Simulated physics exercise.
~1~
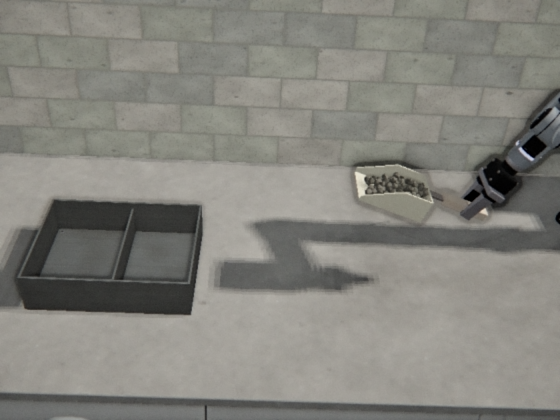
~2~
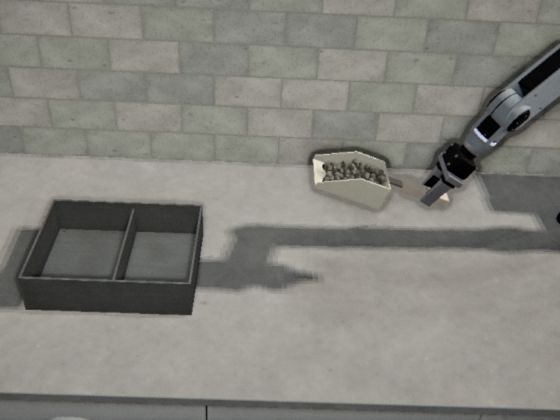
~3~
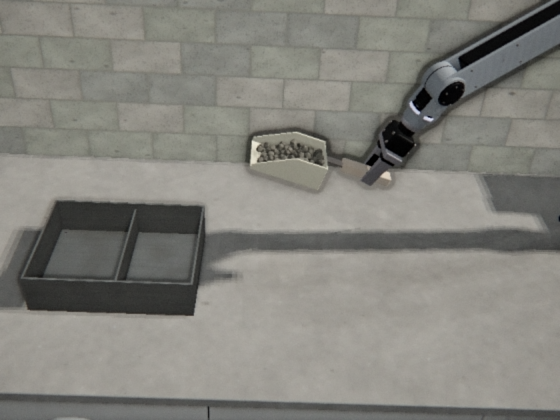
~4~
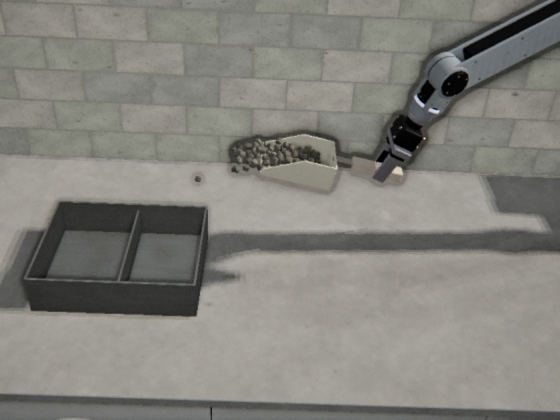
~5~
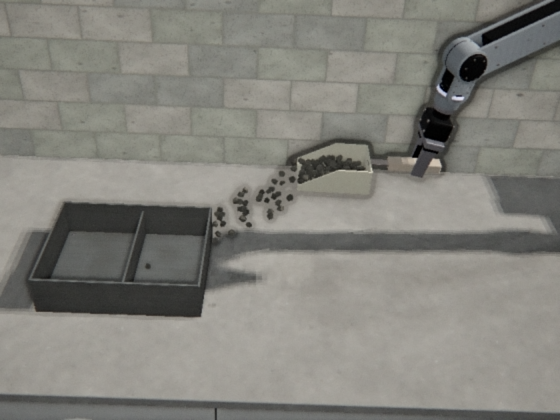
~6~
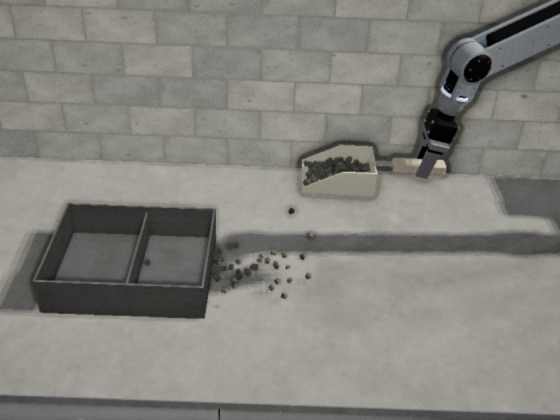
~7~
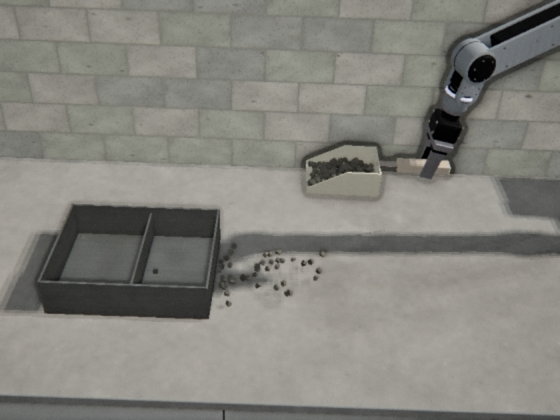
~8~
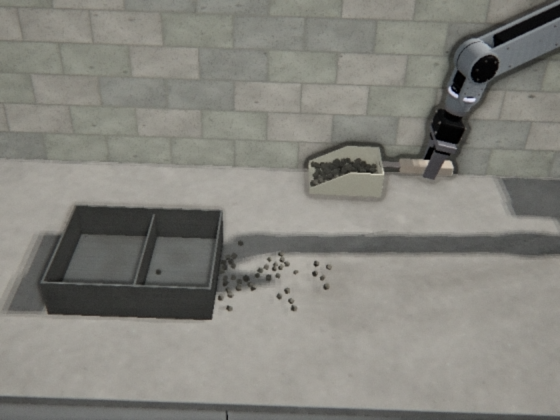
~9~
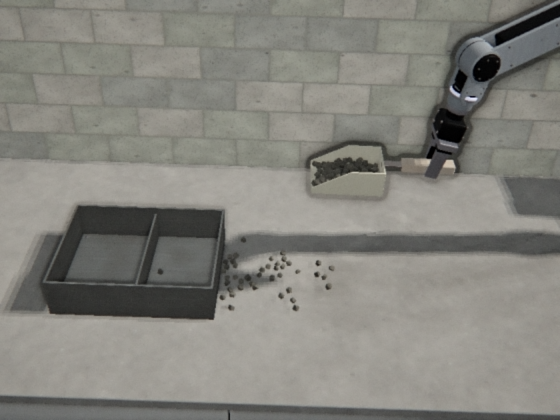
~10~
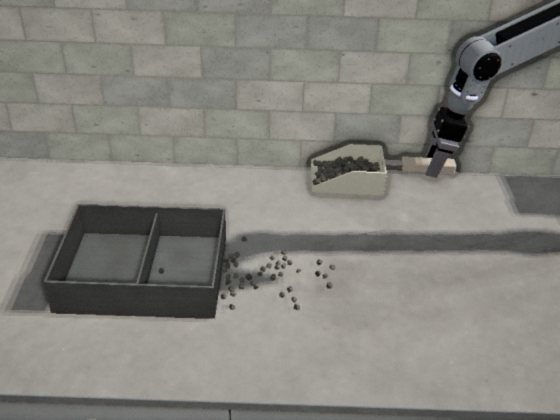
A robotic arm swings a scoop left, then jerks back, spilling some pebbles beside the tray.
